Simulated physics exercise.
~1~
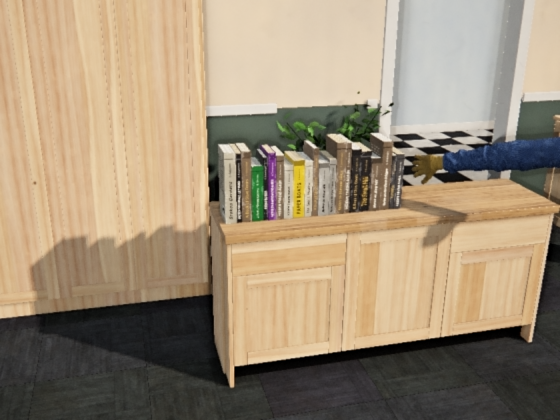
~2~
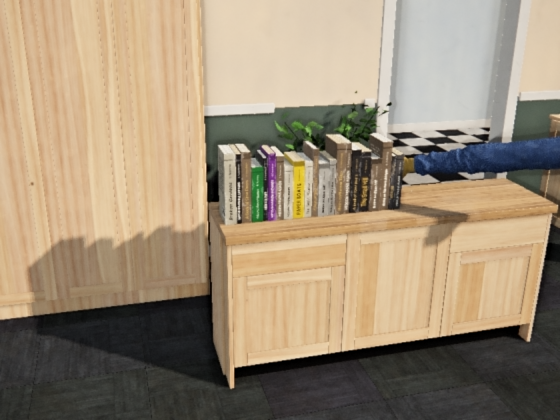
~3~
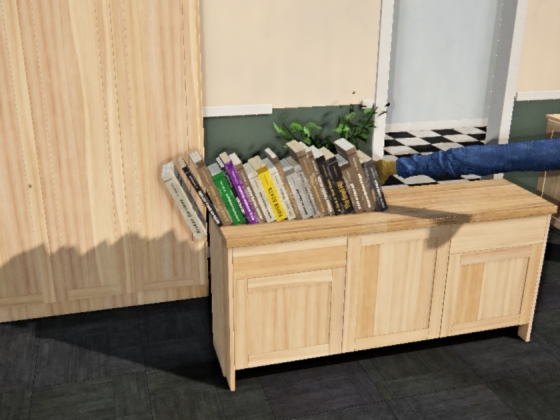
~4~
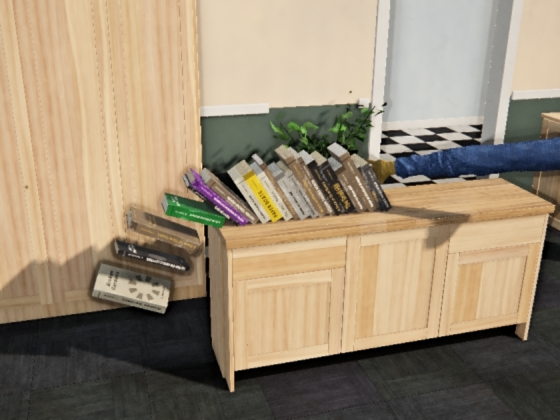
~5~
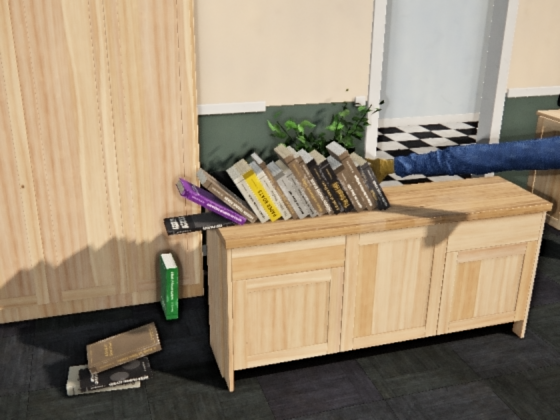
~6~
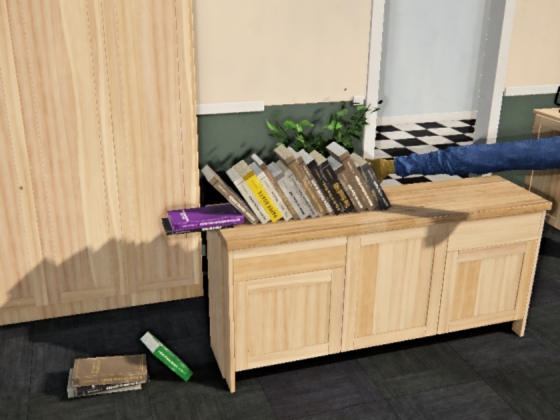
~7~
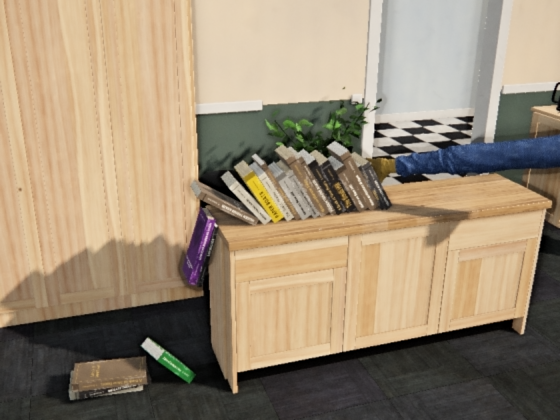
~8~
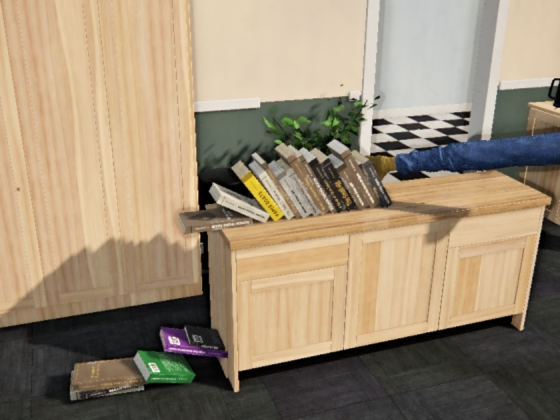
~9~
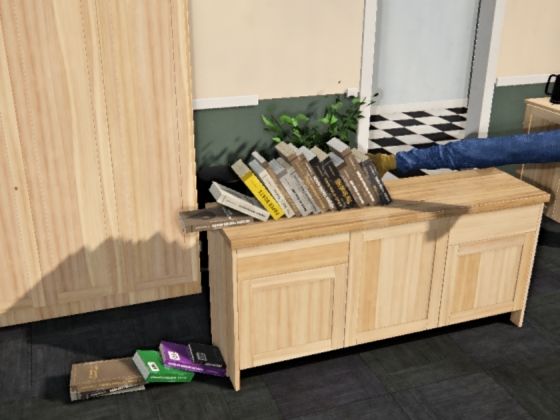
The footage shows a blue-sleeved arm pushing a row of upright books leftward along a wooden cabinet until they lean and several, including the green and then the purple one, drop to the dark floor, while the yellow book stays leaning among those left on top.
